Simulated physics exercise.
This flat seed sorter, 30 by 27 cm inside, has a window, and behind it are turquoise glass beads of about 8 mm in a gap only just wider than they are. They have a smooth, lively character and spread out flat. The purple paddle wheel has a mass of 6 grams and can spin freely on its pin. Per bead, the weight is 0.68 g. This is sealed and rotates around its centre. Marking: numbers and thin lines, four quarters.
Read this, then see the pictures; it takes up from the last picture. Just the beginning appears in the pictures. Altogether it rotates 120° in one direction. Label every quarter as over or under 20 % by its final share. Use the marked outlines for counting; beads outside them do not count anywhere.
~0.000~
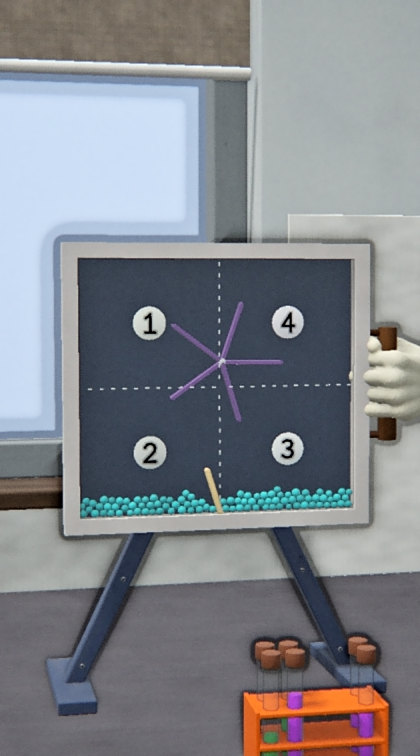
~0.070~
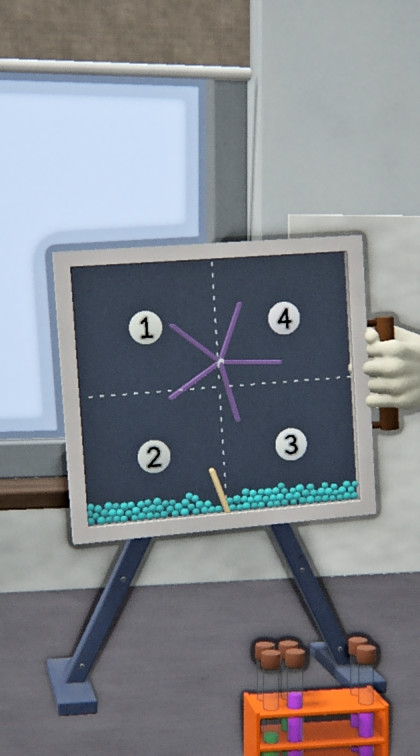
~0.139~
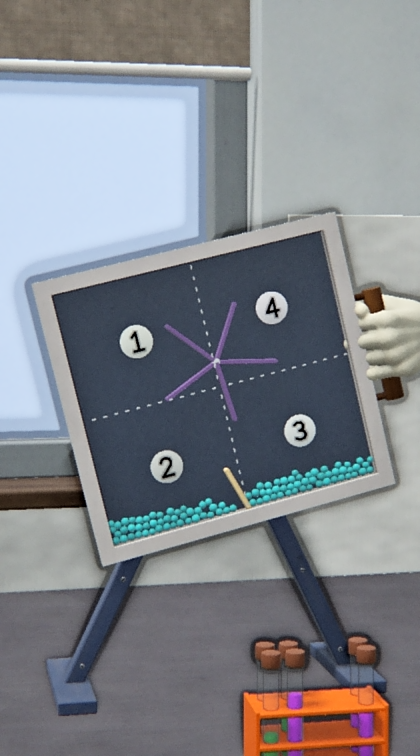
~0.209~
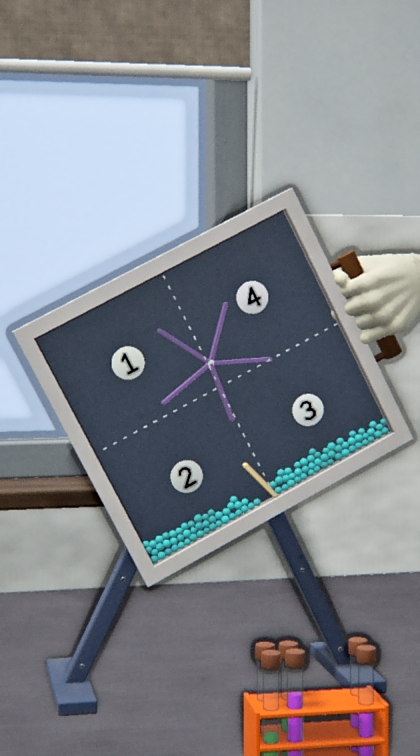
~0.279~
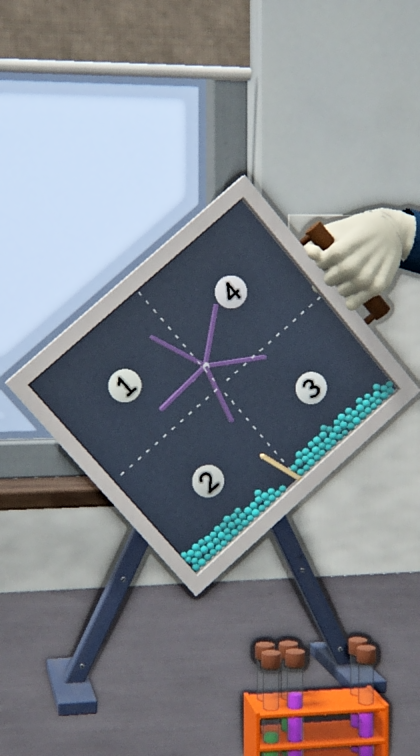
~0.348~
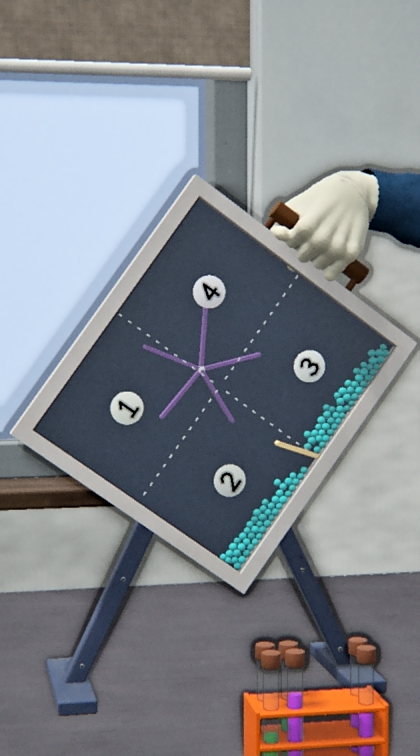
No. 1 over, 2 under, 3 under, 4 under 20 %.
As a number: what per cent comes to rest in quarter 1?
Roughly 90 percent.
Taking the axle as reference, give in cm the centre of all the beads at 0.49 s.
Roughly 11 centimetres to the right and 4 centimetres below.
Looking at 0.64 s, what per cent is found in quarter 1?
Share: Close to 0 percent.
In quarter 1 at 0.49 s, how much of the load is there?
Roughly 0 per cent.
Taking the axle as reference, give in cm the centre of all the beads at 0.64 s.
About 10 cm right and 4 cm below.
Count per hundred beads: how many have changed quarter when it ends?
Roughly 90 in a hundred.
After 0.49 s, it stands 81° anticlockwise; the beads' middle is 11 cm right of and 4 cm below the centre; no. 2, 50 %, no. 3, 50 %.
After 0.64 s, it stands 110° anticlockwise; the beads' middle is 10 cm right of and 4 cm below the centre; no. 2, 80 %, no. 3, 20 %.
After 0.76 s, it stands 120° anticlockwise; the beads' middle is 6 cm right of and 9 cm below the centre; no. 1, 50 %, no. 2, 50 %.
All still by 3.7 s, it stands 120° anticlockwise; no. 1, 90 %, no. 2, 10 %, no. 3, 0 %, no. 4, 0 %.
